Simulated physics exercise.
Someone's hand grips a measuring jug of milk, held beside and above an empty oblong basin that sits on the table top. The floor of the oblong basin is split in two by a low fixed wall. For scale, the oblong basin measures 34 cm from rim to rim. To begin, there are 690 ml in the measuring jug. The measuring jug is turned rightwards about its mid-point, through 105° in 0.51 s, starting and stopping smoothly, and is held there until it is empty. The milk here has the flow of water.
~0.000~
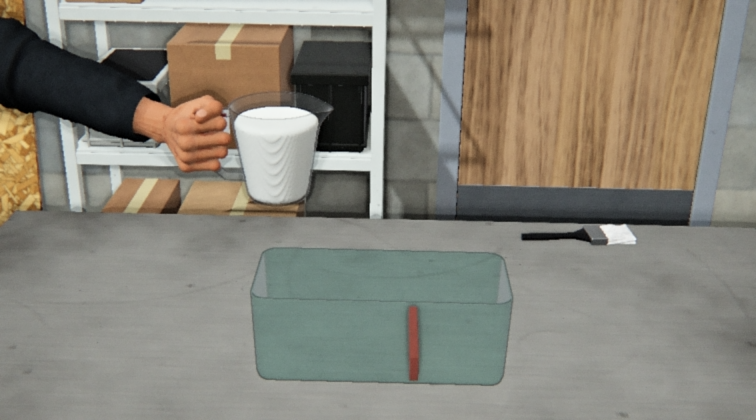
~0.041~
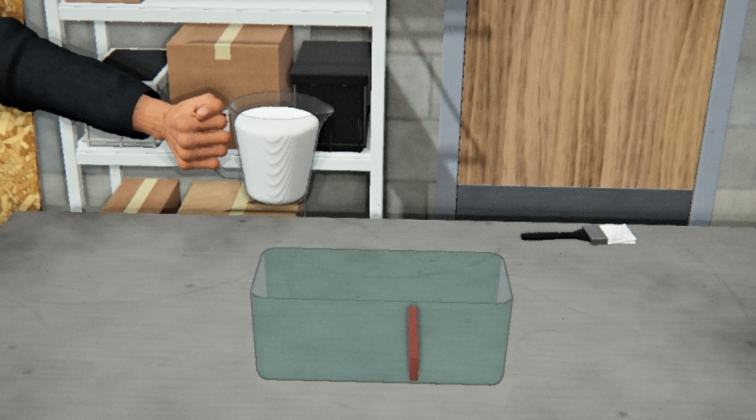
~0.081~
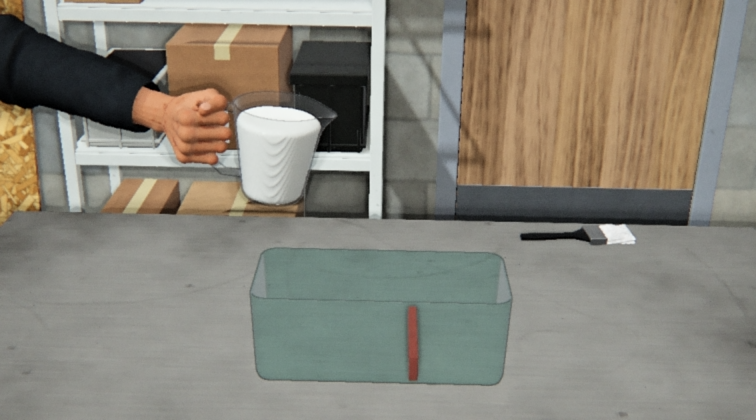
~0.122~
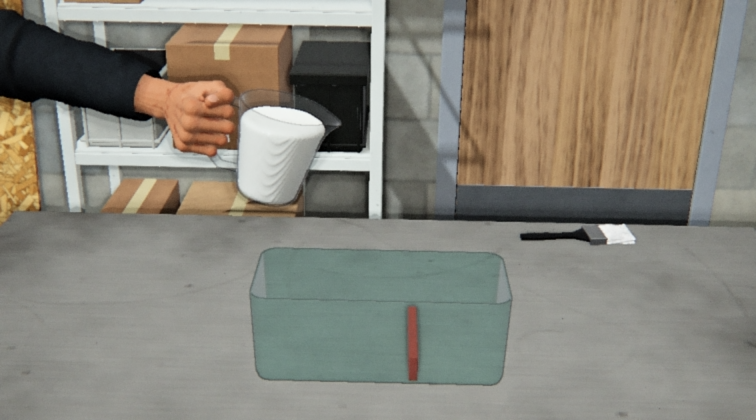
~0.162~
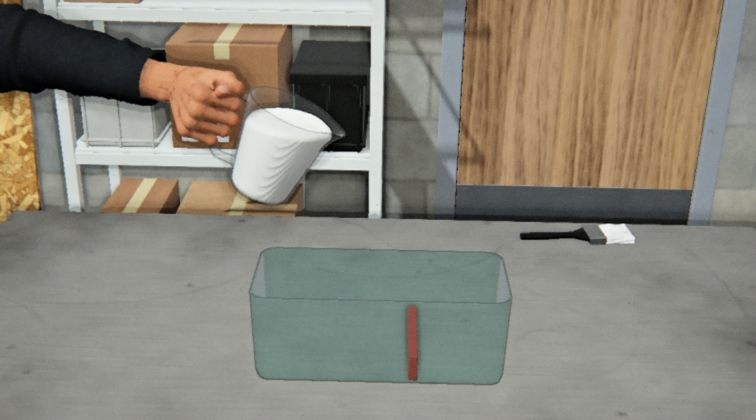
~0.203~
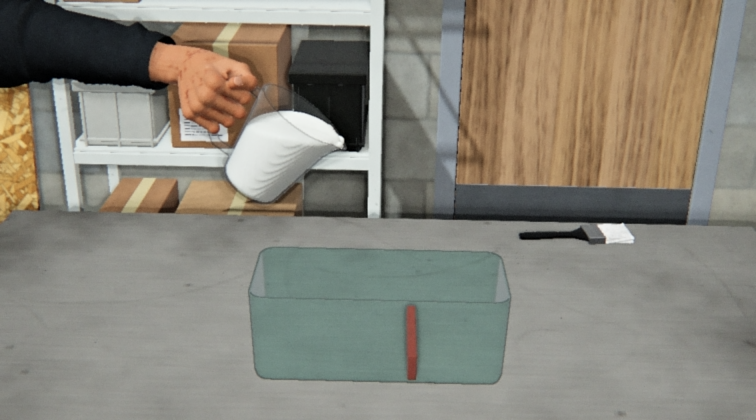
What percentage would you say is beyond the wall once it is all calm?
I would put it at about 8 per cent.
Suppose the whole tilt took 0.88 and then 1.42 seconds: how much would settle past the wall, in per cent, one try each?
Some 10 and 15 per cent, in that order.
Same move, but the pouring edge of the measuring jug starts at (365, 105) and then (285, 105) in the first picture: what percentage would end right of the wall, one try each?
It comes to 40 per cent, and then 15 per cent.
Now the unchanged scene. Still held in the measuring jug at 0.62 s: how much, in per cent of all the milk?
9 %.
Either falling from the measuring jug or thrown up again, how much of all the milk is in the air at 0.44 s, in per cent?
Roughly 38 %.
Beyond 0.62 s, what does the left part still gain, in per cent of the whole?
Around 16 in a hundred.
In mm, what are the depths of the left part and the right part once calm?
Left 20 mm, right 4 mm.
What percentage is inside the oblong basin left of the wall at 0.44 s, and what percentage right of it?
Around 18 on the left side and 0 on the right side.
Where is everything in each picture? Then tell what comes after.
It leans 0°; its right rim is at (333, 108); the milk meets the walls at (236, 117) and (319, 119); the oblong basin's rim runs from (257, 273) to (508, 279); the wall's top is at (414, 332), in the first picture.
It leans 2°; its right rim is at (334, 110); the milk meets the walls at (236, 116) and (320, 120), in the second picture.
It leans 6°; its right rim is at (337, 115); the milk meets the walls at (238, 115) and (322, 122), in the third picture.
It leans 14°; its right rim is at (341, 123); the milk meets the walls at (243, 114) and (326, 126), in the fourth picture.
It leans 24°; its right rim is at (345, 134); the milk meets the walls at (247, 117) and (331, 130), in the fifth picture.
It leans 36°; its right rim is at (347, 148); the milk meets the walls at (242, 133) and (342, 138), in the sixth picture.
Then, 0.44 s in, the tilt is 101° and 44 per cent is still to pour, 18 is left of the wall and 0 right of it.
Then, 0.62 s in, the tilt is 105° and 9 per cent is still to pour, 69 is left of the wall and 3 right of it.
Then, 0.81 s in, the tilt is 105° and 1 per cent is still to pour, 81 is left of the wall and 7 right of it.
Then, 1.01 s in, the tilt is 105° and 0 per cent is still to pour, 84 is left of the wall and 8 right of it.
Finally, 85 per cent lies left of the wall, 8 right of it and 7 outside.
